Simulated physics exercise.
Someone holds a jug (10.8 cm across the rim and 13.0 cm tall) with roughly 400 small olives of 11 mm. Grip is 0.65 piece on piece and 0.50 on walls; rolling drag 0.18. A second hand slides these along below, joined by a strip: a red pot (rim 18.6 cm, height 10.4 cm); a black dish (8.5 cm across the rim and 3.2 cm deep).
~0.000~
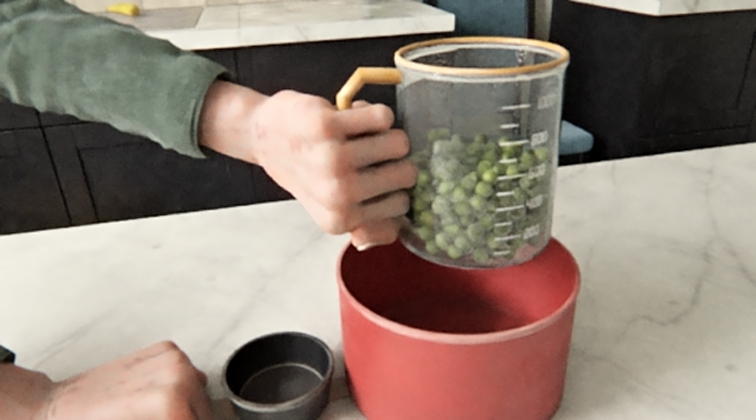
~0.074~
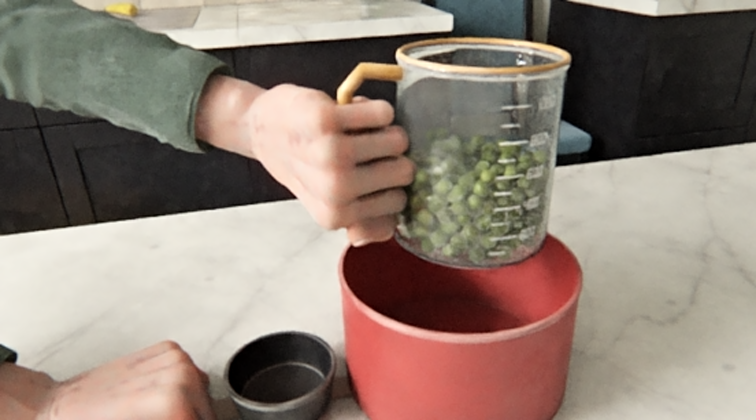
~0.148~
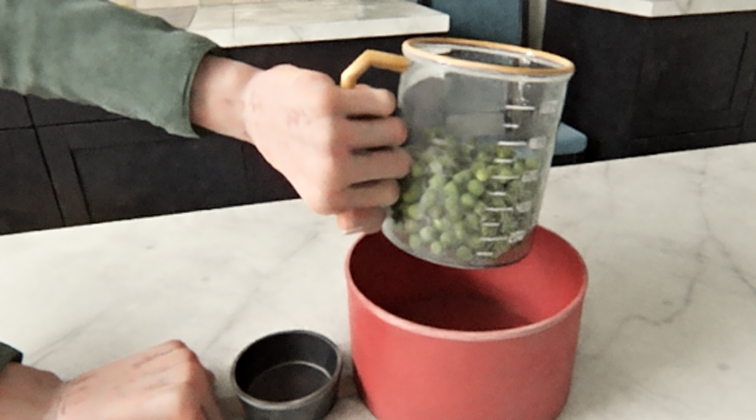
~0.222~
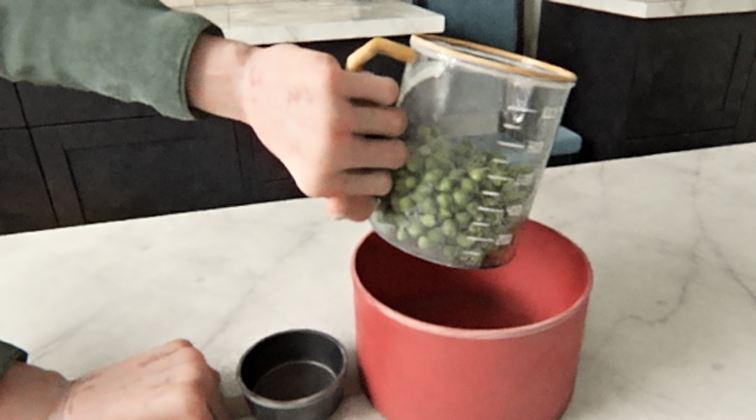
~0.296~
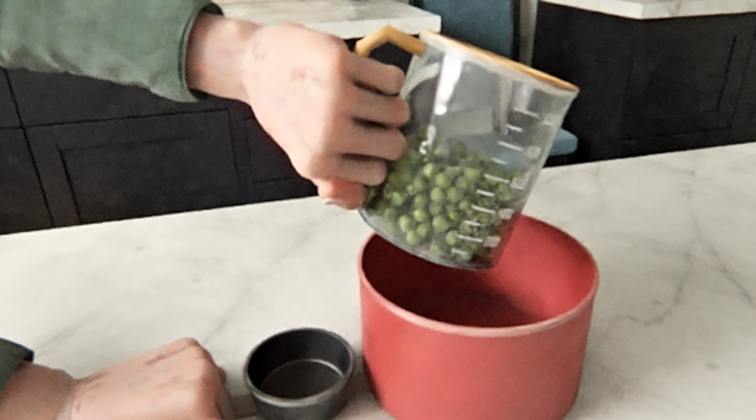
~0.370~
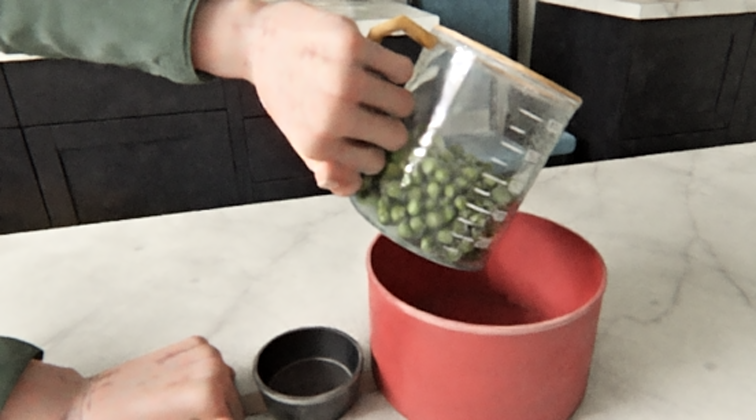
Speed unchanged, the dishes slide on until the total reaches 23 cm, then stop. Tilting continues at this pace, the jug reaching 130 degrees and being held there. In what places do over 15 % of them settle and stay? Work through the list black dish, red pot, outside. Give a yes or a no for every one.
Black dish - yes; red pot - yes; outside - yes.
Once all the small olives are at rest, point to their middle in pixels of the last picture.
I'd say close to (554, 341).
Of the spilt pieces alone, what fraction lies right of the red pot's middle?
Share on that side: Approx. 0 %.
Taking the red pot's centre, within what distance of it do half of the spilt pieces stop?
Median radius: Approx. 14 cm.
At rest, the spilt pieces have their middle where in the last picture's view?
The middle of the spilt pieces sits near (572, 371) in the last picture.
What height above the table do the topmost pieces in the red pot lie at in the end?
Measured height, approx. 2.5 cm.
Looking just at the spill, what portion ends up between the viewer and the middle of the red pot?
About 60 percent.
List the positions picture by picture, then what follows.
In the first frame, jug at (478, 106); tilt 0 degrees; dishes slid 0.0 cm; lip at (555, 48); top of the load at (505, 138); red pot at (455, 261); black dish at (278, 366).
In the second frame, jug at (478, 105); tilt 2 degrees; dishes slid 0.3 cm; lip at (556, 51); top of the load at (503, 140).
In the third frame, jug at (479, 101); tilt 8 degrees; dishes slid 1.1 cm; low side right; lip at (559, 60); top of the load at (434, 141).
In the fourth frame, jug at (481, 97); tilt 15 degrees; dishes slid 2.0 cm; low side right; lip at (561, 72); top of the load at (419, 140).
In the fifth frame, jug at (485, 94); tilt 22 degrees; dishes slid 2.8 cm; low side right; lip at (563, 84); top of the load at (398, 139).
In the sixth frame, jug at (492, 92); tilt 29 degrees; dishes slid 3.7 cm; low side right; lip at (565, 96); top of the load at (423, 135); red pot at (483, 255); black dish at (308, 359). It turns about 90 degrees a second.
After 0.99 s, tilt 86 degrees; jug 100 %; middle of all pieces on or above the table near (422, 168).
Then, at 1.51 s, tilt 130 degrees; red pot 25 %, jug 50 %, black dish 5 %, in the air 20 %; middle of all pieces on or above the table near (497, 249).
After 1.99 s, tilt 130 degrees; red pot 25 %, outside 40 %, black dish 35 %; middle of all pieces on or above the table near (566, 336).
After 2.44 s, tilt 130 degrees; red pot 25 %, outside 40 %, black dish 35 %; middle of all pieces on or above the table near (571, 335).
By 2.6 s all is still; red pot 25 %, outside 40 %, jug 0 %, black dish 35 %.
